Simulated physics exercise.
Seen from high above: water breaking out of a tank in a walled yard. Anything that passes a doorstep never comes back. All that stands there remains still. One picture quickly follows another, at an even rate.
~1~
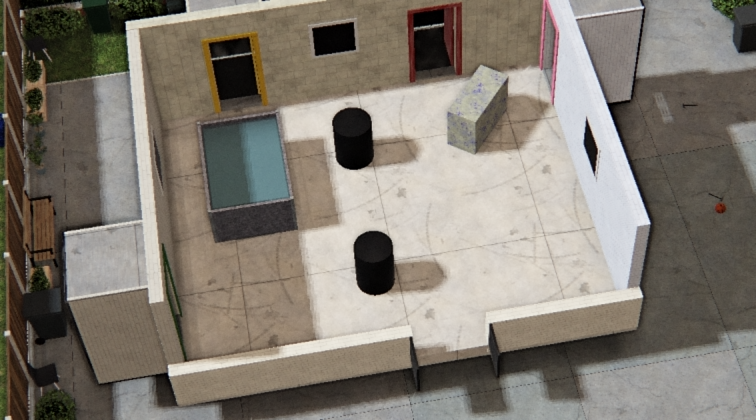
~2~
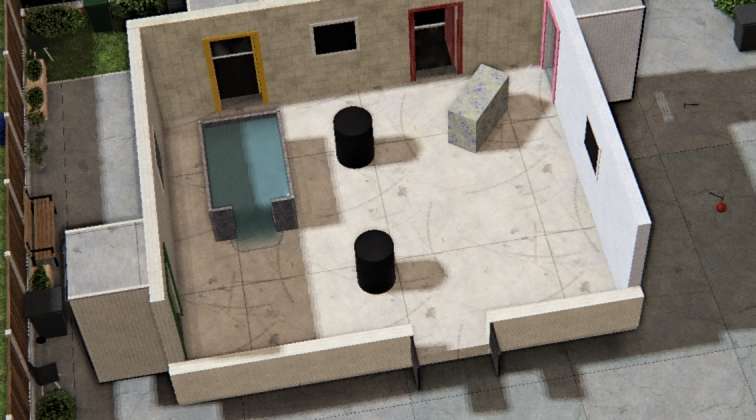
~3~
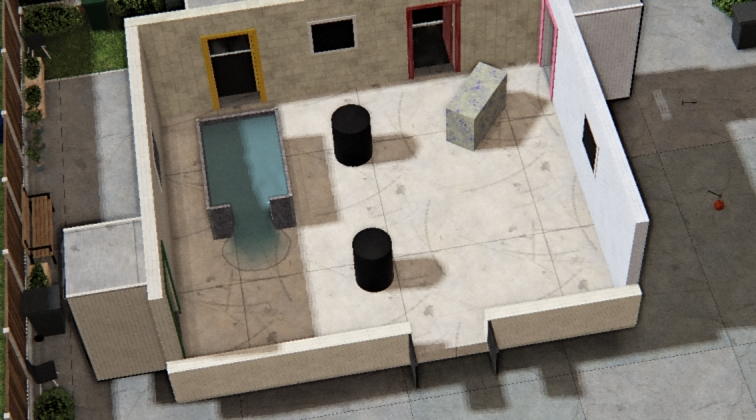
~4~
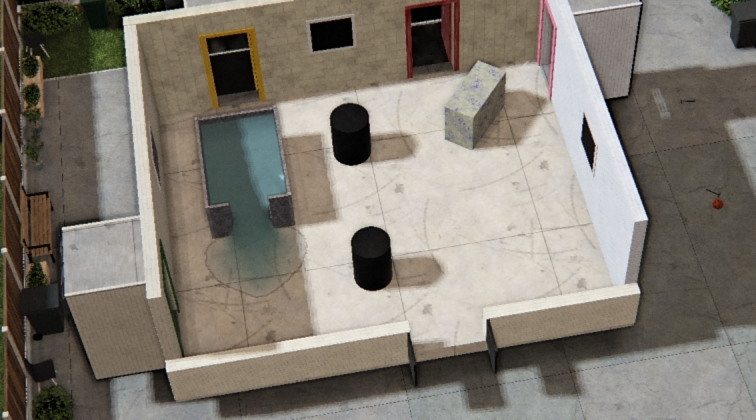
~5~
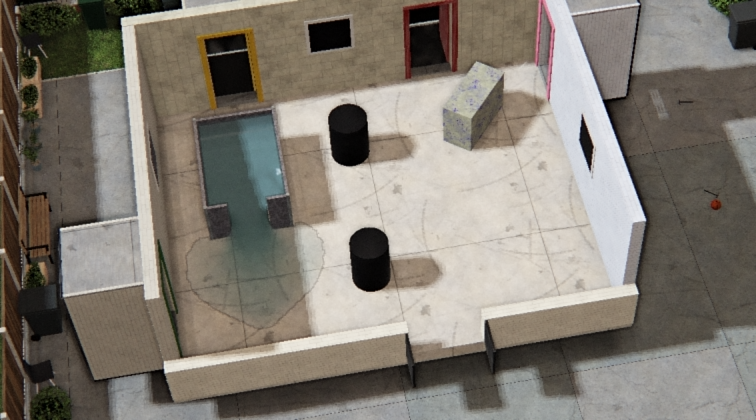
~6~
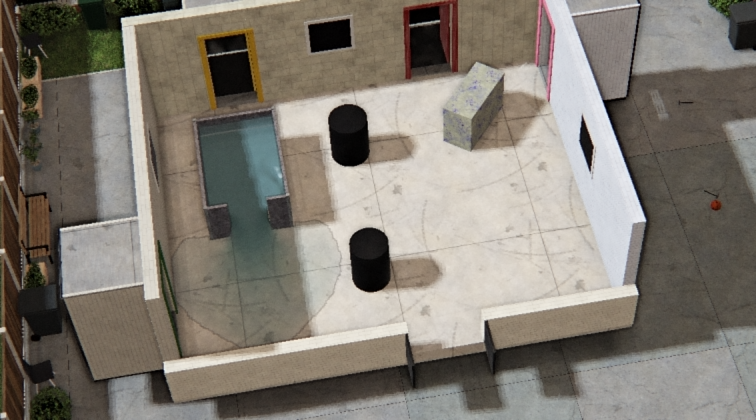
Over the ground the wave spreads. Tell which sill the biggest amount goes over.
It goes over the green sill.
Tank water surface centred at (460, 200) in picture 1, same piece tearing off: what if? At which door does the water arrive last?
Last: The yellow-painted one.
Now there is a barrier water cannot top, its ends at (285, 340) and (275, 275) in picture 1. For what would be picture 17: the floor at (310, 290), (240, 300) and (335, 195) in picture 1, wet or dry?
Lab note - three points, in order: Flooding; flooding; no flooding.
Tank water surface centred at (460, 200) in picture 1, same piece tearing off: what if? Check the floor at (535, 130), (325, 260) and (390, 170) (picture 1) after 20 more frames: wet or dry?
Result, in order: Affected; unaffected; unaffected.
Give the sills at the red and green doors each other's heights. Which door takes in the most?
Once the sills are swapped, it's the door marked green.
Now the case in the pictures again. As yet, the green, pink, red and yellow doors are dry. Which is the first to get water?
It is the one in green.
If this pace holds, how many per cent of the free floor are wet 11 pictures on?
25 %, roughly.
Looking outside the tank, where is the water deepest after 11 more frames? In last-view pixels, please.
Check close to (203, 378).
A moment on, water covers 20 % of the floor; yellow door not reached, red door not reached, pink door not reached, green door wet at the sill, nothing in.
Next, water covers 25 % of the floor; yellow door not reached, red door not reached, pink door not reached, green door a trickle in.
Then, water covers 40 % of the floor; yellow door not reached, red door not reached, pink door not reached, green door a lot in.
Later, water covers 65 % of the floor; yellow door not reached, red door not reached, pink door not reached, green door a lot in.
In the end, water covers 90 % of the floor; yellow door wet at the sill, nothing in, red door wet at the sill, nothing in, pink door wet at the sill, nothing in, green door a lot in; the green door has let in the most.
